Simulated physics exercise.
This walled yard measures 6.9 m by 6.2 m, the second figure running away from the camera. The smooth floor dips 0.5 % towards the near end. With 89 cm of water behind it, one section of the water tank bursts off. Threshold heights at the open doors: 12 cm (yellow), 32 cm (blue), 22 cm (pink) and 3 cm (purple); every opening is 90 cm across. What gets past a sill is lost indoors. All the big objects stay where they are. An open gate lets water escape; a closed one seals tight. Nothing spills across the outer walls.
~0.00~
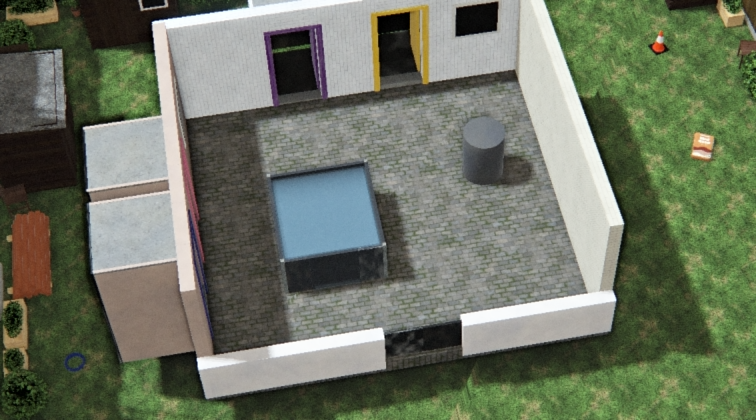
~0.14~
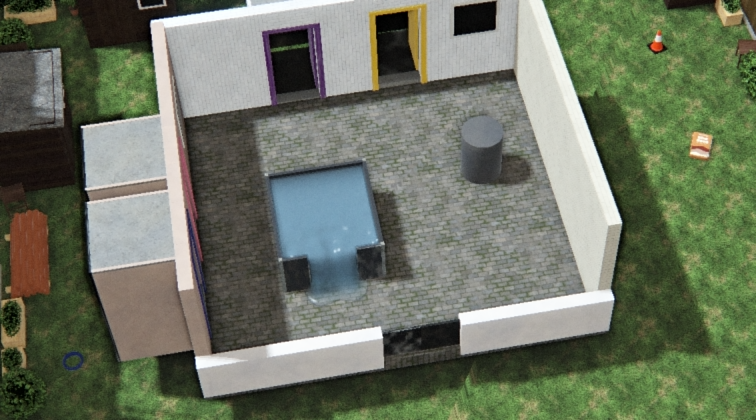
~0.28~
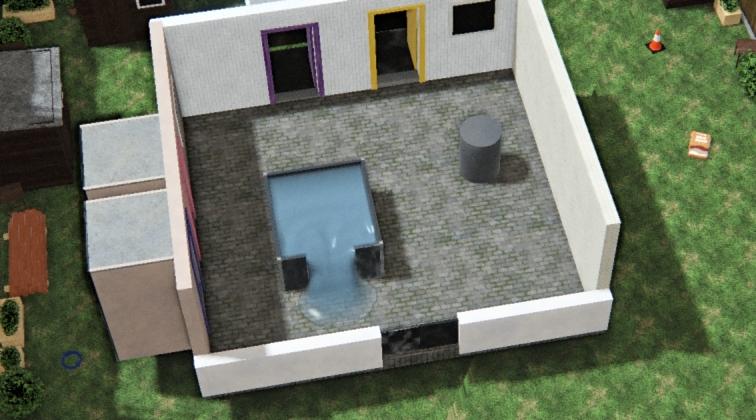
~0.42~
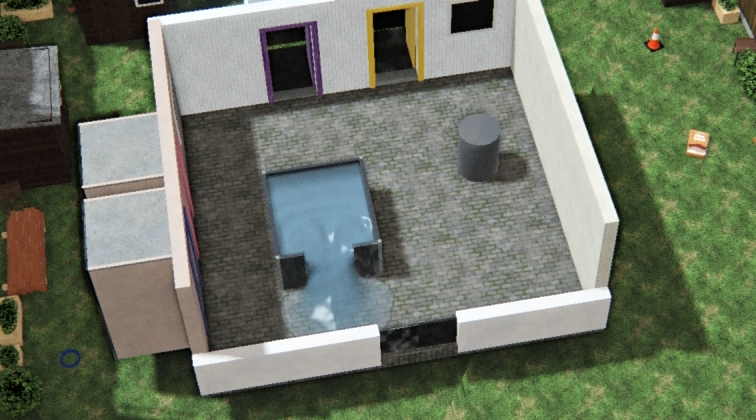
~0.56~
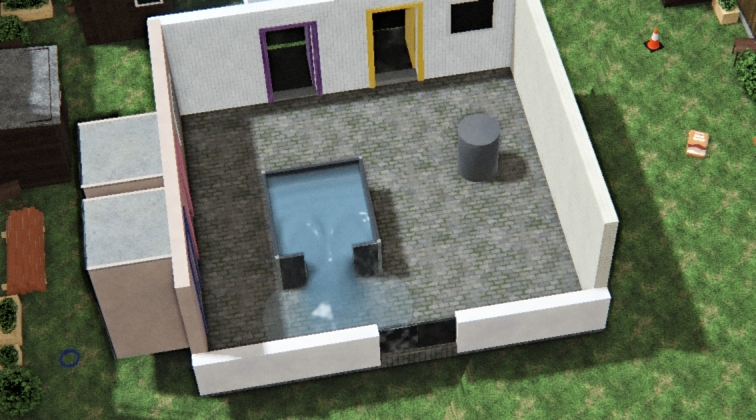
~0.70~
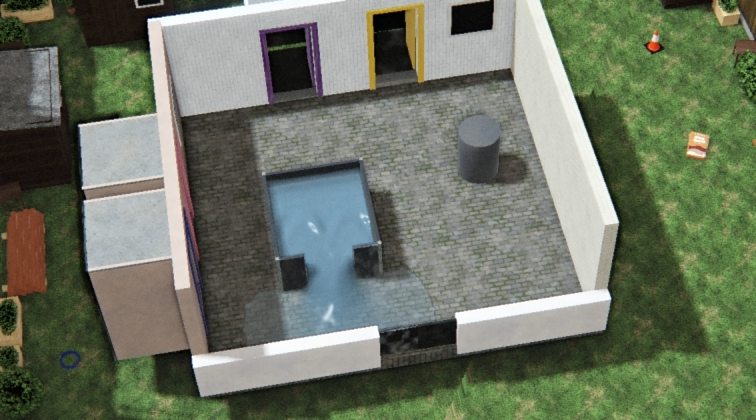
Water bursts through the near side of a blue-filled, open-topped tank standing left of centre in a walled, grey-paved yard, seen from high above. A grey cylinder stands to the right, purple-edged and yellow-edged doorways open in the white far wall, and grass surrounds the yard. The water pours out between two dark panels and spreads thinly toward the near wall, then sideways along it, while the view shifts very slightly.
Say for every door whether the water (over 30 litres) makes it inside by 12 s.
Within that time: At the yellow door it stays under the limit; at the blue door it does not reach the limit; at the pink door it does not reach the limit; at the purple door it passes the limit.
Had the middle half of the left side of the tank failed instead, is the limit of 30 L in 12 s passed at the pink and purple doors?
Then: Pink past it, purple above.
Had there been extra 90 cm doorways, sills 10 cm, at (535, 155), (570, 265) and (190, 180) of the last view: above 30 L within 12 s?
In that order: Below, over, not over.
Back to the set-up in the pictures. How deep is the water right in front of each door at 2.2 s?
In cm: Yellow 0, blue 20, pink 3, purple 0.
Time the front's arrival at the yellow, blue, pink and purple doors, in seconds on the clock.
Yellow 5.0 s, blue 1.4 s, pink 2.2 s, purple 4.0 s.
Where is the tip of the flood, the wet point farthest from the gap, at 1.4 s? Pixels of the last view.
Near (549, 320).
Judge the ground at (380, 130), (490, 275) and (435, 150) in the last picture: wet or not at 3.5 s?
In turn: Dry, under water, not reached.
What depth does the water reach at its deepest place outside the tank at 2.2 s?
Roughly 46 cm.
After 1.4 s water covers 15 % of the floor and is deepest (54 cm) near (212, 376); yellow door not reached, blue door not reached, pink door not reached, purple door not reached.
After 2.2 s water covers 30 % of the floor and is deepest (46 cm) near (222, 374); yellow door not reached, blue door 20 cm at the sill, 0 L in, pink door 3 cm at the sill, 0 L in, purple door not reached.
After 3.5 s water covers 60 % of the floor and is deepest (32 cm) near (343, 354); yellow door not reached, blue door 17 cm at the sill, 0 L in, pink door 6 cm at the sill, 0 L in, purple door not reached.
After 7.0 s water covers 90 % of the floor and is deepest (18 cm) near (212, 376); yellow door 8 cm at the sill, 0 L in, blue door 10 cm at the sill, 0 L in, pink door 5 cm at the sill, 0 L in, purple door 7 cm at the sill, 28 L in.
After 12.0 s water covers 100 % of the floor and is deepest (15 cm) near (570, 259); yellow door 9 cm at the sill, 3 L in, blue door 5 cm at the sill, 0 L in, pink door 7 cm at the sill, 0 L in, purple door 6 cm at the sill, 65 L in.
